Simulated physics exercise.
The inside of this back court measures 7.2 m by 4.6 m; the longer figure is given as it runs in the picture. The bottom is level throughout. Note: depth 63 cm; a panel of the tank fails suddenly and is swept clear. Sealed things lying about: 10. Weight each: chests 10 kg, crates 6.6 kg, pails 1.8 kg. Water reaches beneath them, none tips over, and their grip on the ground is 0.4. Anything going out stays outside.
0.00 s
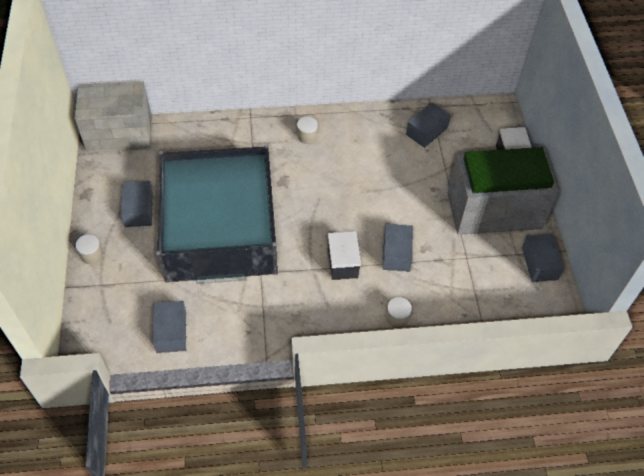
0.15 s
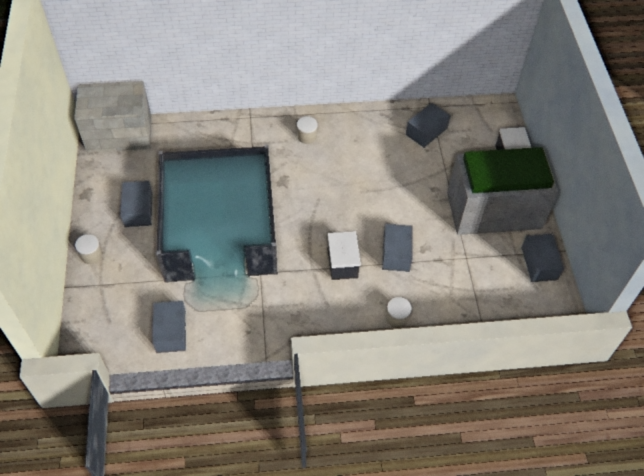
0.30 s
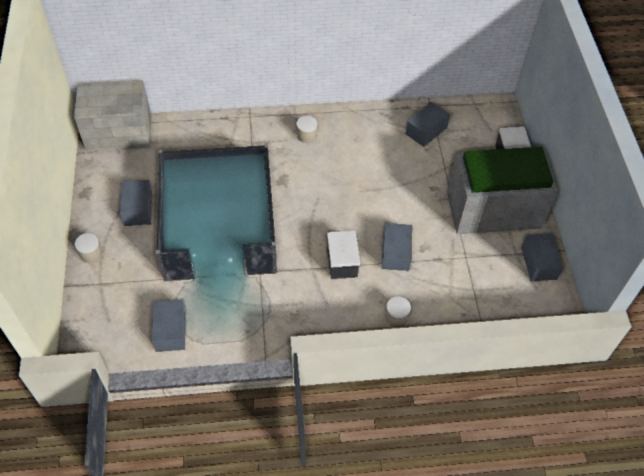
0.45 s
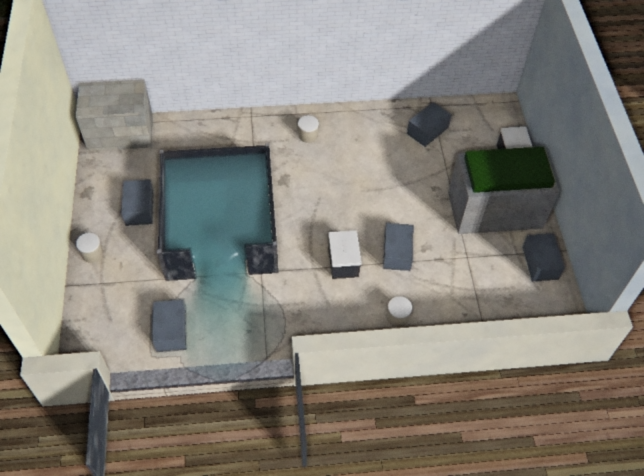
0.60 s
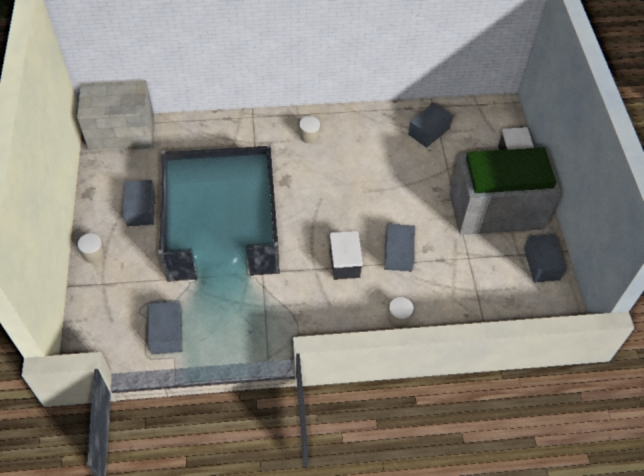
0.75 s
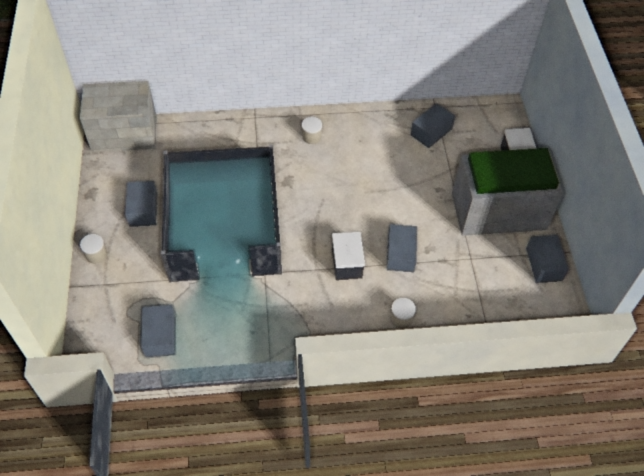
Water pours from a gap in the tank's front wall, spreads forward, and nudges a grey block left.
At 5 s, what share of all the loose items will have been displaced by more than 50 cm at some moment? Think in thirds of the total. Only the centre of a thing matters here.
My answer: Less than a third of the total.
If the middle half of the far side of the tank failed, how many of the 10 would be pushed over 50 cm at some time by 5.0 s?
Result: 4.
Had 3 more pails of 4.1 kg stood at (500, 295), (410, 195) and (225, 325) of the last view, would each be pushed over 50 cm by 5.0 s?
First stays inside, second stays inside, third goes beyond.
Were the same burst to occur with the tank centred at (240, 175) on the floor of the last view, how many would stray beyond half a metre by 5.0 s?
Result: 3 of them.
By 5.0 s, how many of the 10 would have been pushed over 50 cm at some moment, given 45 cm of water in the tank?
With that change, 2 of them.
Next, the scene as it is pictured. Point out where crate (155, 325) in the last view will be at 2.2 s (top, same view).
My estimate: Around (72, 333).
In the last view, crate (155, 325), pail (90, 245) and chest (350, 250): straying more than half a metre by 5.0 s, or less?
Taking them in turn, the answers are greater, smaller and smaller.
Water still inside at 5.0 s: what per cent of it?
Remaining: Approx. 46 per cent.
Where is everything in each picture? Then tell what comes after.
A crate at (168, 321) rests on the ground; a chest at (517, 141) rests on the ground; water covers 2.5 m2; 0 of 10 have shifted, in the first picture.
A crate at (168, 321) rests on the ground; a chest at (517, 141) rests on the ground; 3.0 m2 under water; 0 of 10 have shifted, in the second picture.
A crate at (167, 320) rests on the ground; a chest at (516, 141), on the bottom; 3.6 m2 under water; 0 of 10 have shifted, in the third picture.
A crate at (168, 320), on the bottom; a chest at (518, 141) rests on the ground; water covers 4.3 m2; 0 of 10 have shifted, in the fourth picture.
A crate at (164, 322), on the bottom, 9 cm from its start; a chest at (519, 141), on the bottom; 4.9 m2 under water; 1 of 10 have shifted, in the fifth picture.
A crate at (157, 326), on the bottom, 21 cm from its start; a chest at (522, 142), on the bottom; water covers 5.4 m2; 1 of 10 have shifted, in the sixth picture.
After 1.1 s 1 of 10 are over 50 cm from their spots; 0 afloat.
After 2.2 s 1 of 10 are over 50 cm from their spots; 0 afloat.
After 3.5 s 2 of 10 are over 50 cm from their spots; 0 afloat.
After 5.0 s 2 of 10 are over 50 cm from their spots, and 2 have been at some point; 0 afloat.
